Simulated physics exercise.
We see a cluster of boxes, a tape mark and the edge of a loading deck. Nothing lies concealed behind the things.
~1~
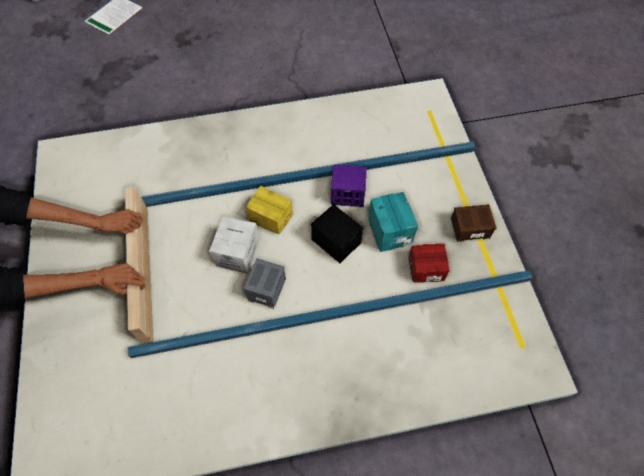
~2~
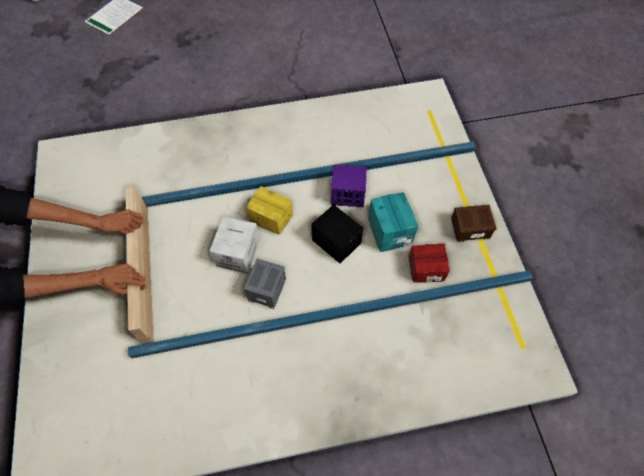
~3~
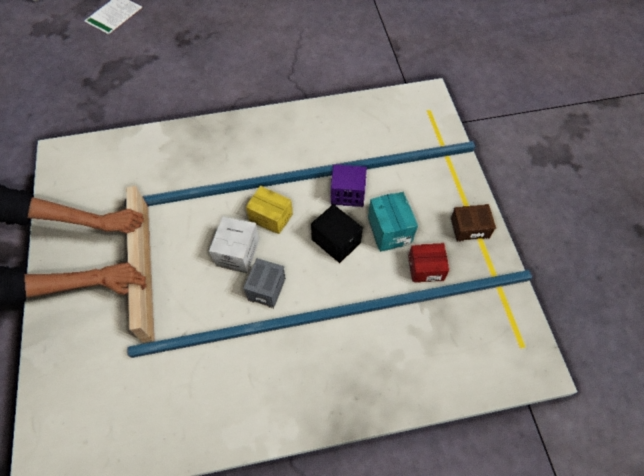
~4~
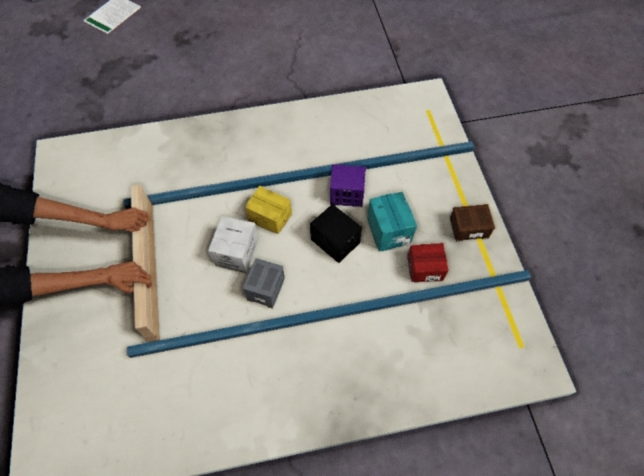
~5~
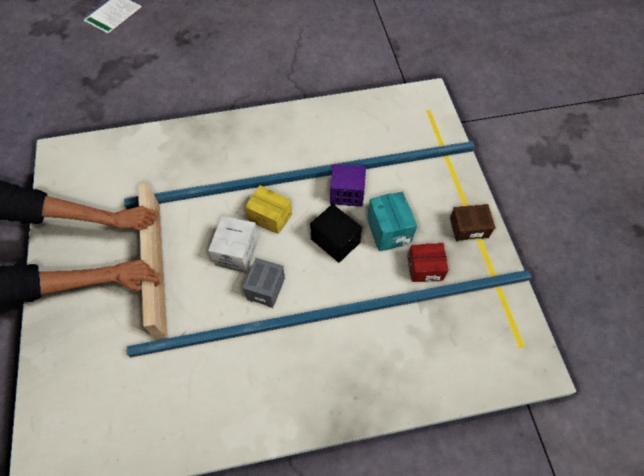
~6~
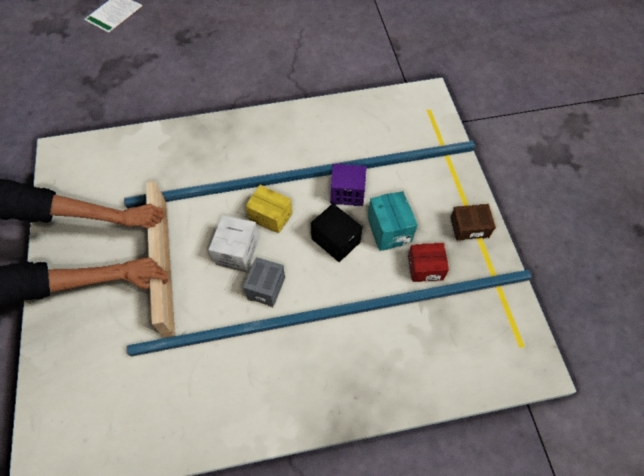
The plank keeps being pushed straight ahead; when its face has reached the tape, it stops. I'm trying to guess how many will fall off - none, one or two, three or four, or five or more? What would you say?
I expect at least five to drop off the edge.
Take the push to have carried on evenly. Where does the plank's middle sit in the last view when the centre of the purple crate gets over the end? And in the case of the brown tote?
Middle approx. at (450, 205), then approx. at (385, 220).
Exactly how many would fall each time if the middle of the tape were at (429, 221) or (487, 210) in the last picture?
Counts: 2, 8.
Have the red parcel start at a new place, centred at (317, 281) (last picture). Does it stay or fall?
In that case it ends up off.
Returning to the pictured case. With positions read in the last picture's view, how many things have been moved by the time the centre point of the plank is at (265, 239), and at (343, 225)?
Answer - first 3, then 6.
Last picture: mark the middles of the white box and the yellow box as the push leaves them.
Okay, so first (488, 200), and next (473, 165).
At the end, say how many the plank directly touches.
It adds up to 3.
Soon after, none off yet; brown tote at rest near (472, 223); red parcel at rest near (428, 262); turquoise parcel at rest near (391, 221).
Then, none off yet; brown tote at rest near (472, 223); red parcel at rest near (428, 262); turquoise parcel moved about its own width near (423, 217).
Further on, one off so far; brown tote falling near (522, 237); red parcel moved about its own width near (473, 254); turquoise parcel moved well along near (497, 204).
By the end, the number that fall off is five or more; fallen, black crate, purple crate, turquoise parcel, red parcel and brown tote.
